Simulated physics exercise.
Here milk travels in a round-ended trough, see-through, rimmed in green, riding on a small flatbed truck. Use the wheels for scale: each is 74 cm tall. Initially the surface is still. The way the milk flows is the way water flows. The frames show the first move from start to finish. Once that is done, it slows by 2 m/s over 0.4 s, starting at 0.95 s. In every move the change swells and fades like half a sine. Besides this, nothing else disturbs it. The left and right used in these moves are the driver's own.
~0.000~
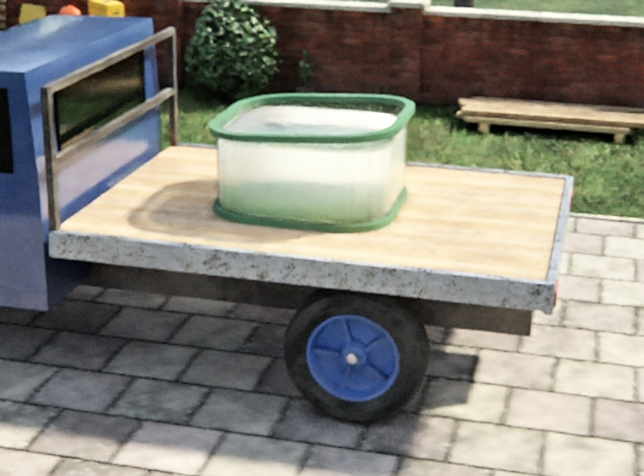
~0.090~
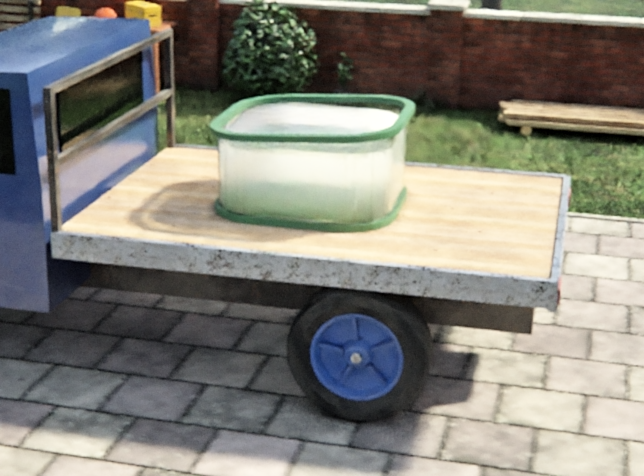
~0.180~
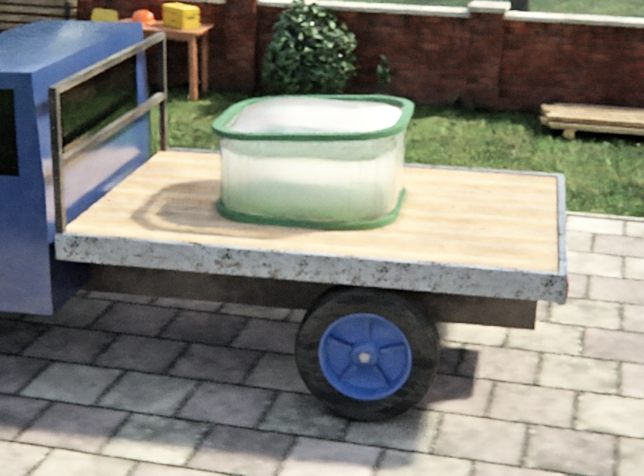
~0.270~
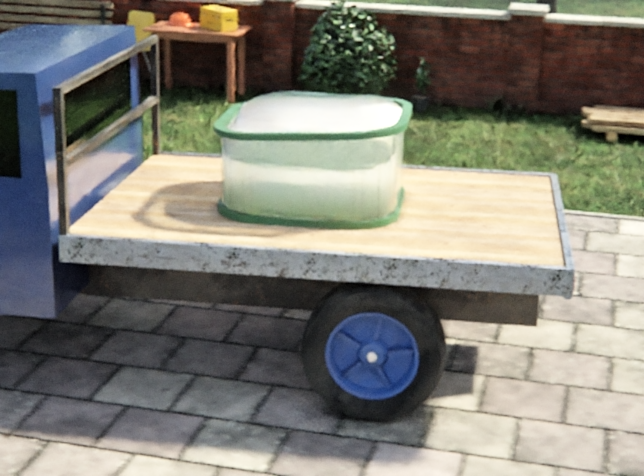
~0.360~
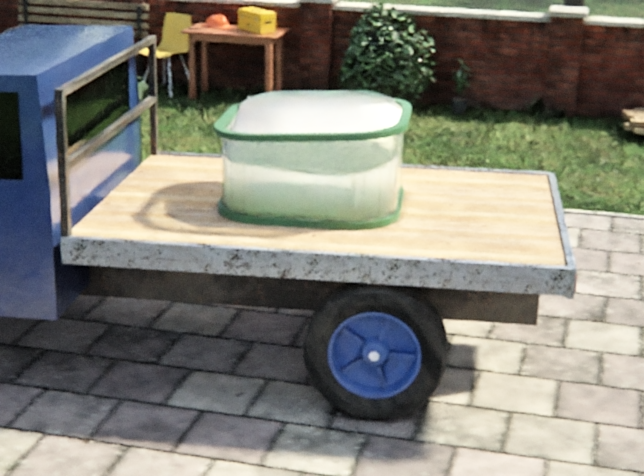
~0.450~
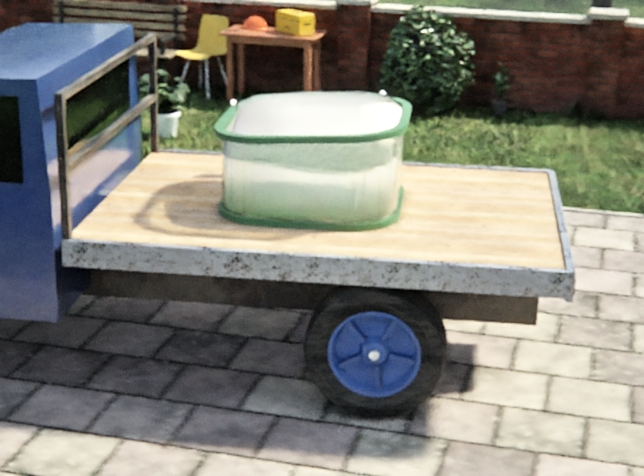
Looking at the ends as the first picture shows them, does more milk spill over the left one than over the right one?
I expect the bigger spill on the left in the picture.
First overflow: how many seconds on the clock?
The first spill happens at roughly 0.6 s.
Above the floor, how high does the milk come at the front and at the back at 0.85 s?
The front stands at 42 cm and the back at 42 cm.
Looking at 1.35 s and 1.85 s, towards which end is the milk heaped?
Heap position: Fore end, then aft end.
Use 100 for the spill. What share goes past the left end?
I'd estimate some 80 percent of what spills.
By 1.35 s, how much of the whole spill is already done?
Some 10 percent has come out by that time.
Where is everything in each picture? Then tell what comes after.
In the first frame, the surface is at (235, 136) by the front wall; at (363, 146) by the back wall; it shows no tilt against the walls; the front is on the left, levels are read along the near wall; a wheel hub at (351, 362).
In the second frame, the surface is at (237, 143) by the front wall; at (365, 146) by the back wall; it climbs 2° towards the far side.
In the third frame, the surface is at (240, 143) by the front wall; at (369, 156) by the back wall; it climbs 10° towards the far side.
In the fourth frame, the surface is at (242, 154) by the front wall; at (371, 160) by the back wall; it climbs 16° towards the far side.
In the fifth frame, the surface is at (242, 156) by the front wall; at (372, 163) by the back wall; it climbs 18° towards the far side.
In the sixth frame, the surface is at (243, 154) by the front wall; at (372, 163) by the back wall; it climbs 16° towards the far side; a wheel hub at (374, 358).
Then, 0.85 s in, the surface is 42 cm up at the front and 42 cm at the back; 1 per cent is out, over the far side.
Then, 1.35 s in, the surface is 63 cm up at the front and 14 cm at the back; 2 per cent is out, over the far side and the left end.
Then, 1.85 s in, the surface is 29 cm up at the front and 38 cm at the back; 23 per cent is out, over the left end, a little elsewhere.
Then, 4.34 s in, 27 per cent is out, over the left end, a little elsewhere; the left end has passed 23 per cent and the right end 1.
